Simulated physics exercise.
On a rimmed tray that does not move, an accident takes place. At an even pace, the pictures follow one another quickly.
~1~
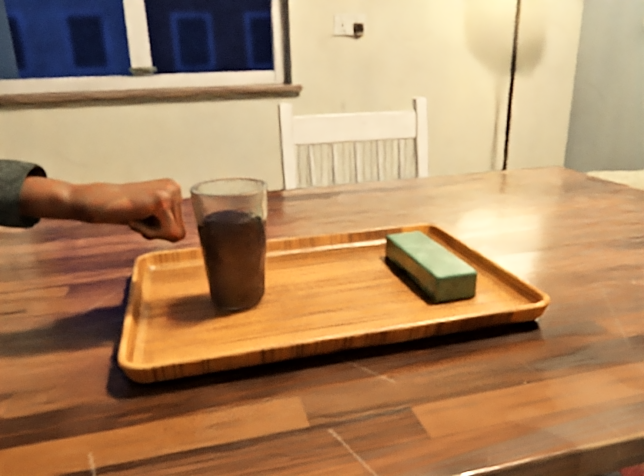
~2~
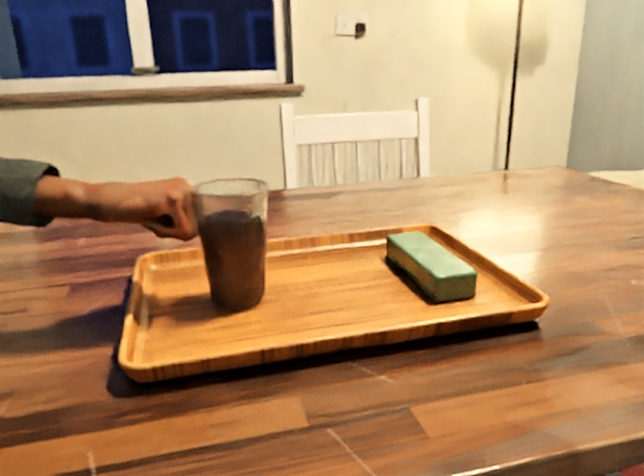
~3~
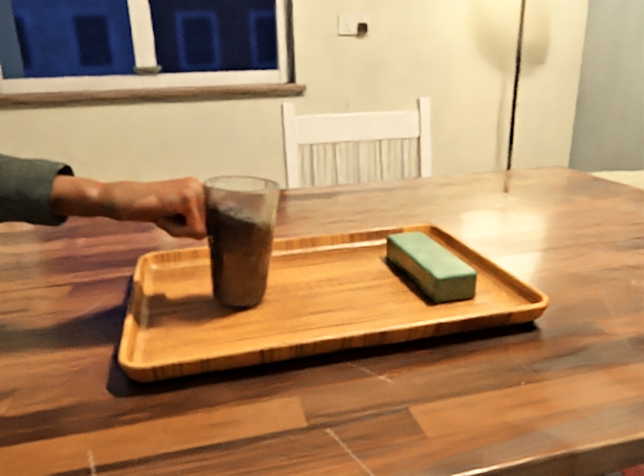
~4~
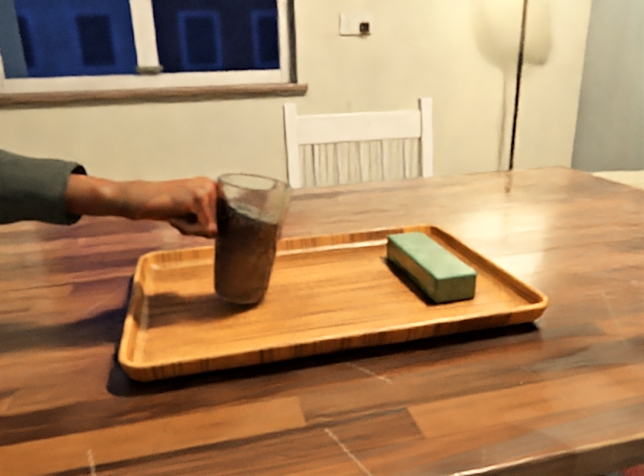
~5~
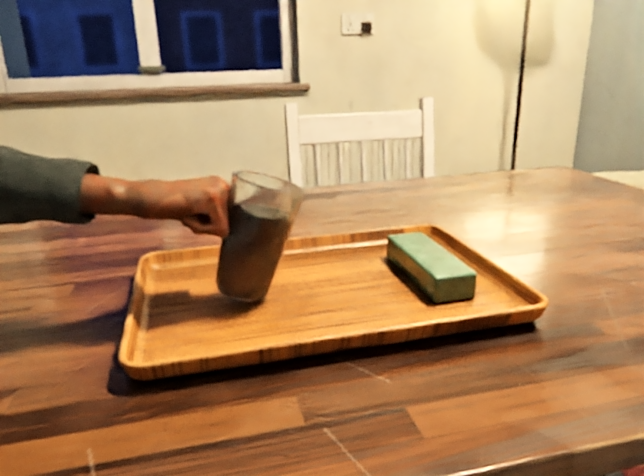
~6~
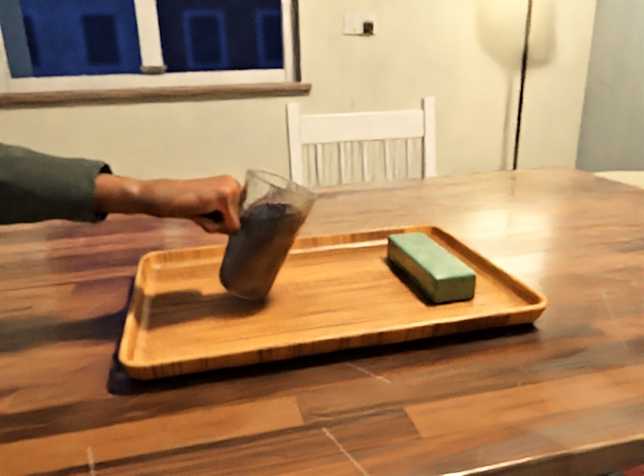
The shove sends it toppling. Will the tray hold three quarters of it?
Remaining: Over three quarters.
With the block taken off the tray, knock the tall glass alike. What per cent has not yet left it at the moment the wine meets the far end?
Roughly 65 %, give or take.
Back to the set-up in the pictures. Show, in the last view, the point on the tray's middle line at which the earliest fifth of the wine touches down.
I'd point to somewhere close to pixel (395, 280).
A moment on, the tall glass is falling and 100 per cent is in the glass, 0 on the tray and 0 above or beyond its rim.
Next, the tall glass lies on its side and 81 per cent is in the glass, 6 on the tray and 14 above or beyond its rim.
Then the tall glass lies on its side and 47 per cent is in the glass, 38 on the tray and 15 above or beyond its rim.
Later the tall glass lies on its side and 24 per cent is in the glass, 61 on the tray and 15 above or beyond its rim.
In the end 86 per cent is held by tray and glass, 14 is off the tray.
